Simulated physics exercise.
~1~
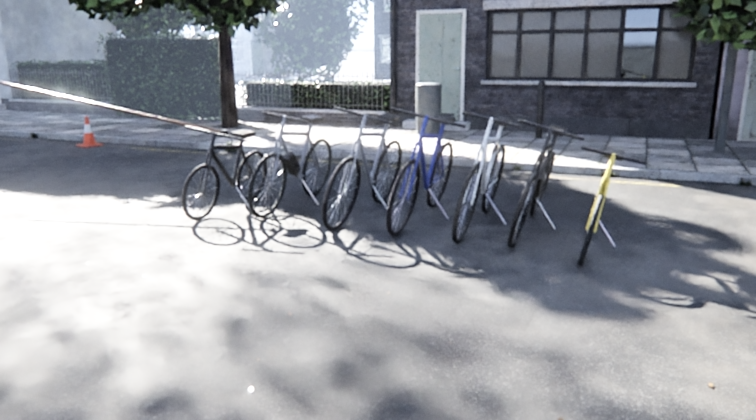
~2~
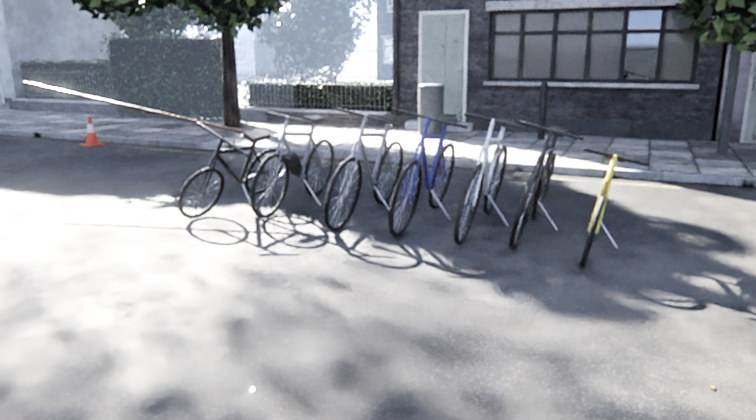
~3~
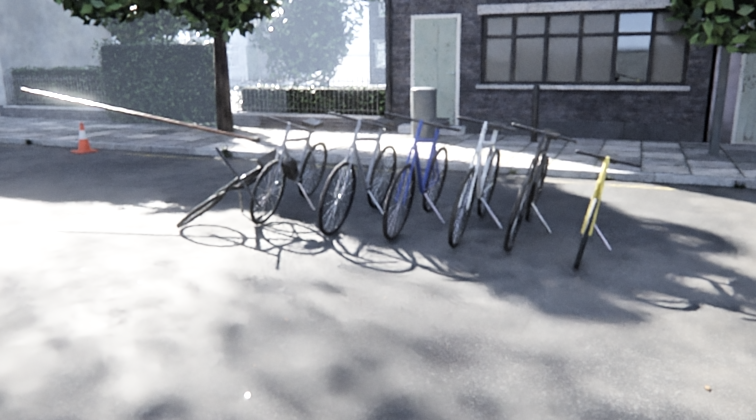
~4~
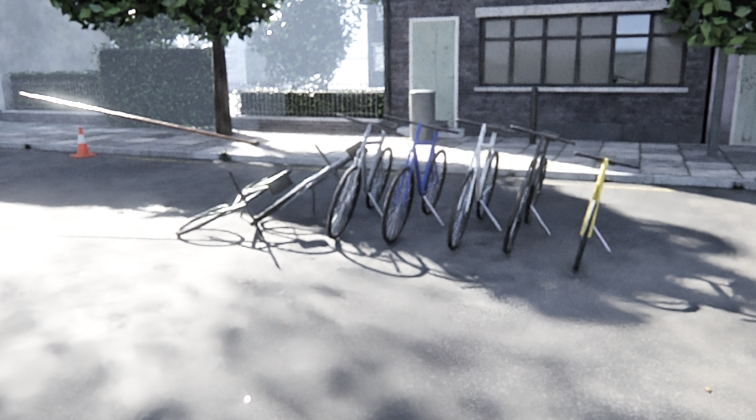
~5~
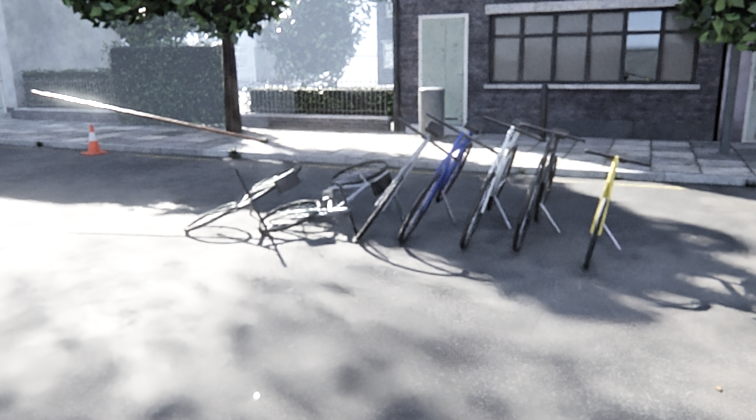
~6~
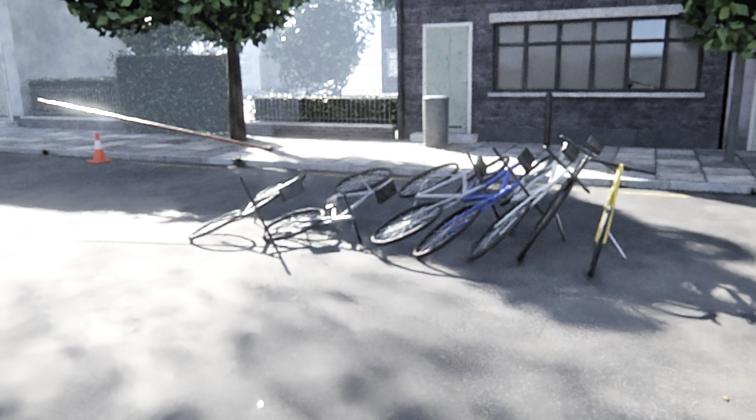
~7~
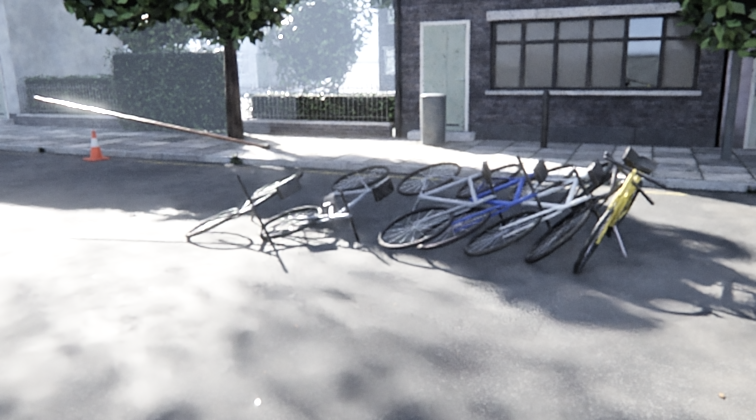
On a sunlit street outside a brick building, a long pole moved against the leftmost bicycle in a parked row, and the bikes toppled rightward one after another, the blue one included, until only the yellow bicycle at the far end still stood, leaning slightly.
